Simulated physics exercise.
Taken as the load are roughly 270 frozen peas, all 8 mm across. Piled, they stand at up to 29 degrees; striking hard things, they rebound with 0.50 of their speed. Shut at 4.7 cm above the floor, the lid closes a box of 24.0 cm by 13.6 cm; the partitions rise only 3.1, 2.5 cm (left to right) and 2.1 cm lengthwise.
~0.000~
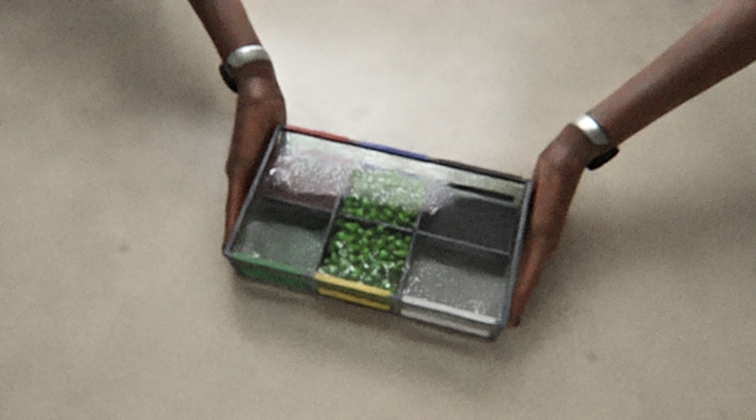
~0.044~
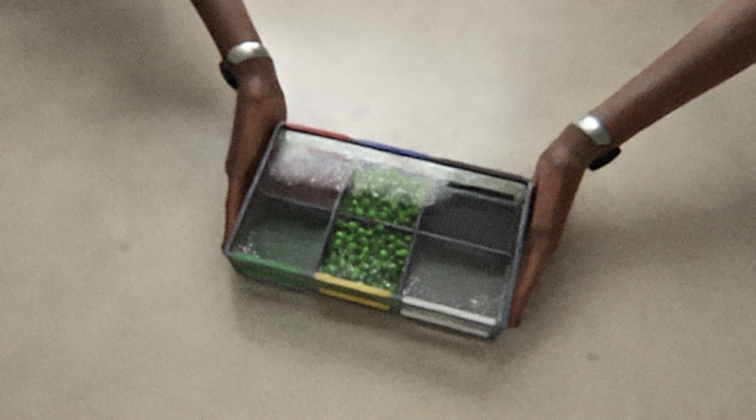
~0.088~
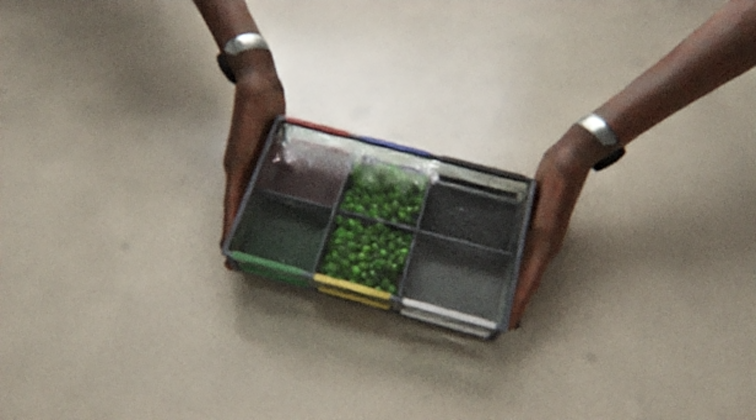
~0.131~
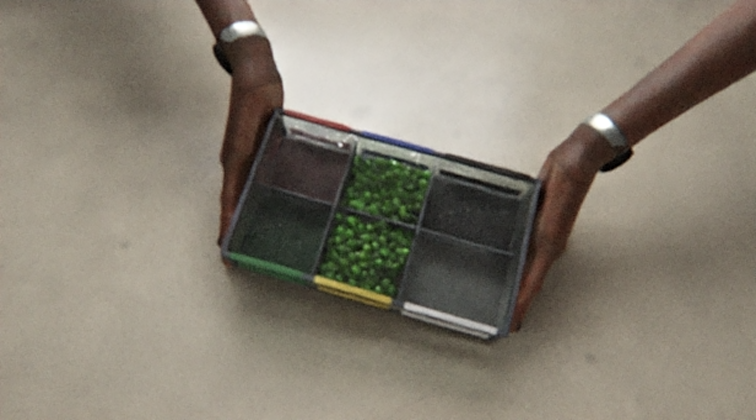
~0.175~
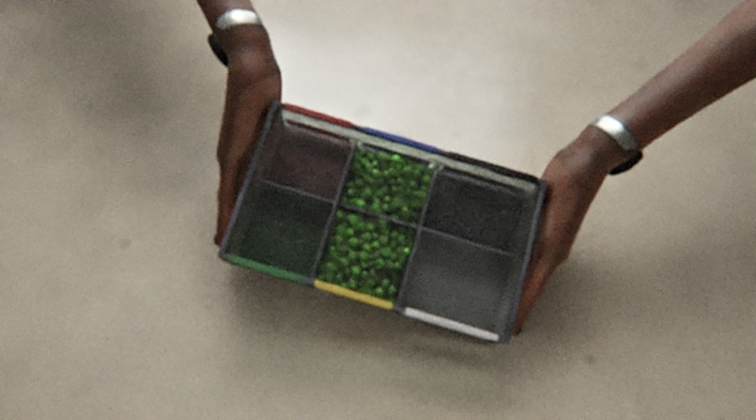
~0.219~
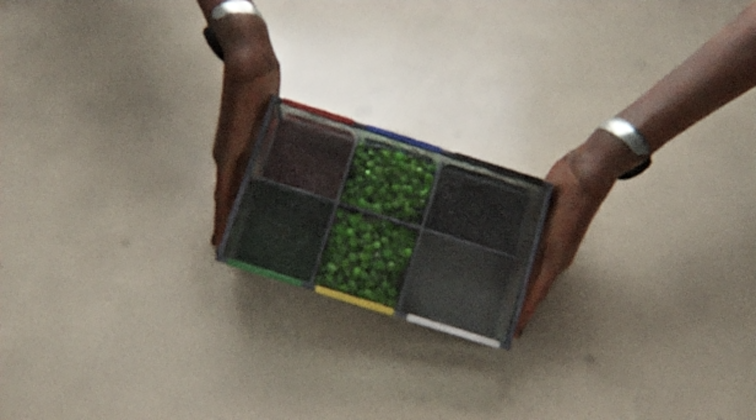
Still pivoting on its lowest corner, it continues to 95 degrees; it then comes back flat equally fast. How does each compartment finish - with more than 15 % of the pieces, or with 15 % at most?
Red: At most 15 %, blue: At most 15 %, green: At most 15 %, yellow: More than 15 %, white: More than 15 %, black: At most 15 %.
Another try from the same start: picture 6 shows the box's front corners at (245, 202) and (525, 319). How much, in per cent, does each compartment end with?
Result - red: 0 %; blue: 10 %; green: 0 %; yellow: 5 %; white: 25 %; black: 65 %.
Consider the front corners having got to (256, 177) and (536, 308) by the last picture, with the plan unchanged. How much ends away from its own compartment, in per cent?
That would be some 85 in a hundred.
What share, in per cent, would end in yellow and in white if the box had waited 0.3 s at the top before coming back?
Result - yellow: 45 %; white: 55 %.
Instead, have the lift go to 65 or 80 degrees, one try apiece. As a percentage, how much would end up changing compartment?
Close to 20 in a hundred first, and 40 in a hundred second.
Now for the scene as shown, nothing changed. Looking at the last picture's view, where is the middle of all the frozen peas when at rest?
Resting centre estimate: Around (410, 288).
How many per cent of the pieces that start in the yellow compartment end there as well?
I'd estimate about 70 %.
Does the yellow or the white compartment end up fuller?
The white compartment.
Then, at 0.89 s, tilt 95 degrees; blue 20 %, yellow 60 %, white 20 %.
After 1.34 s, tilt 41 degrees; blue 5 %, yellow 45 %, white 55 %.
After 1.87 s, tilt 0 degrees; blue 5 %, yellow 45 %, white 55 %.
At rest (2.4 s), red 0 %, blue 5 %, green 0 %, yellow 45 %, white 55 %, black 0 %.
